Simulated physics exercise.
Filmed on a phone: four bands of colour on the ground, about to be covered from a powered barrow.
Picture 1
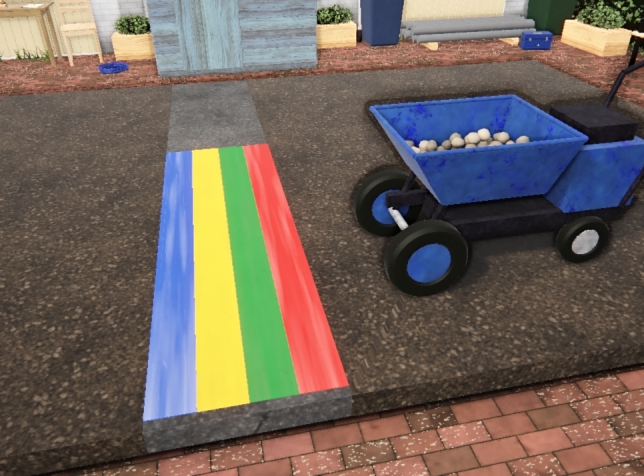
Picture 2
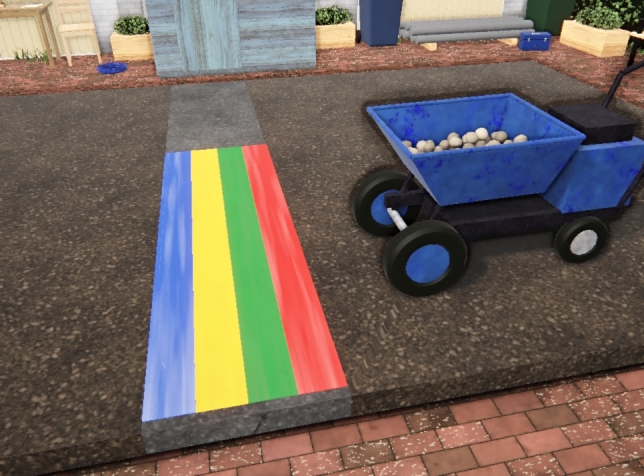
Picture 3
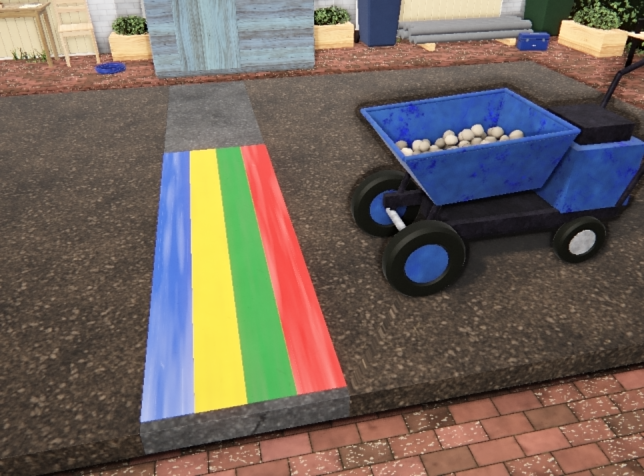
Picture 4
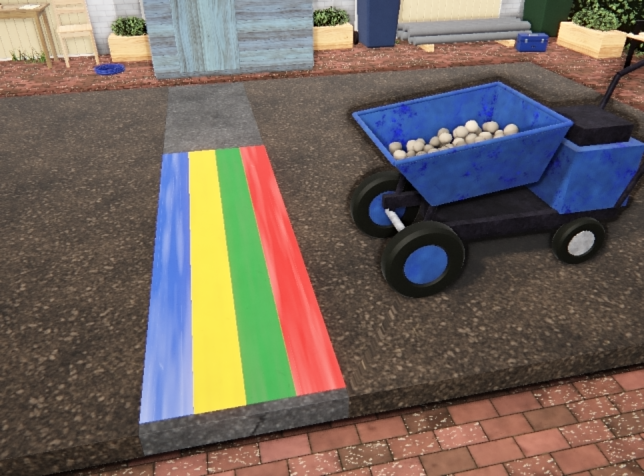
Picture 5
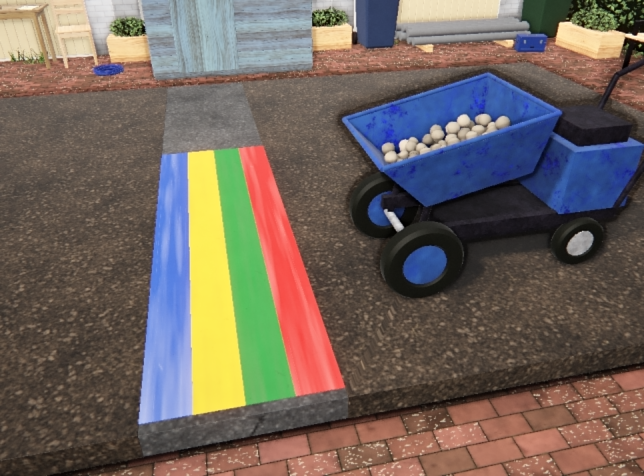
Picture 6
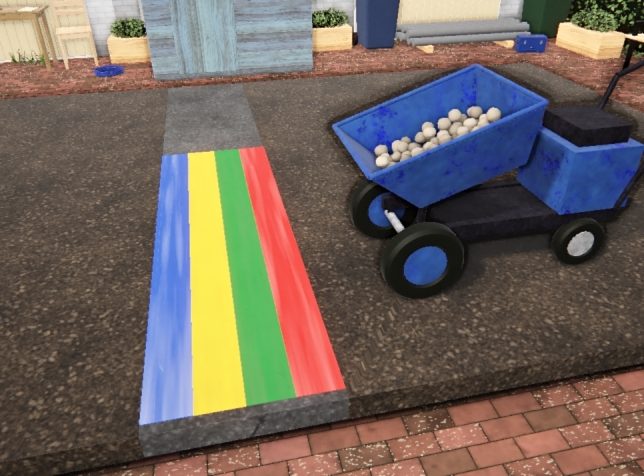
Blue skip of a small wheeled barrow tilting gradually down to the left with pale stones inside, beside four painted colour stripes.
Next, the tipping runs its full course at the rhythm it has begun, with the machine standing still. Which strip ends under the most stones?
The green strip carries the most.
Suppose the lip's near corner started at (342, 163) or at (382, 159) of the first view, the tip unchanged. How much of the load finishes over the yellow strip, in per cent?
Near 40 % and 40 %.
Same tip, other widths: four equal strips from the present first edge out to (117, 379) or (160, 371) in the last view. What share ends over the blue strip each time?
The first gives 10 %, the second 10 %.
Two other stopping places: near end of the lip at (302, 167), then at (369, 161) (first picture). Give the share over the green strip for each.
About 0 and 20 per cent.
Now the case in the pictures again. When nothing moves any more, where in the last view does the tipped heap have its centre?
Close to (242, 282).
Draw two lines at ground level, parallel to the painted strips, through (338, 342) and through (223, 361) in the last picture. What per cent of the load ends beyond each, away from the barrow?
Near 100 % and 20 %.
Soon after the last picture, skip tipped steeply; all in the skip.
A little later, skip tipped right over; most in the skip; a small part over the red strip; a small part over the green strip.
Later still, skip tipped right over; a small part in the skip; about a quarter over the red strip; about half over the green strip; a small part over the yellow strip; a small part over the blue strip; a stray few off the paint.
At rest, skip tipped right over; about a quarter over the red strip; about half over the green strip; about a quarter over the yellow strip; a small part over the blue strip; a small part off the paint.
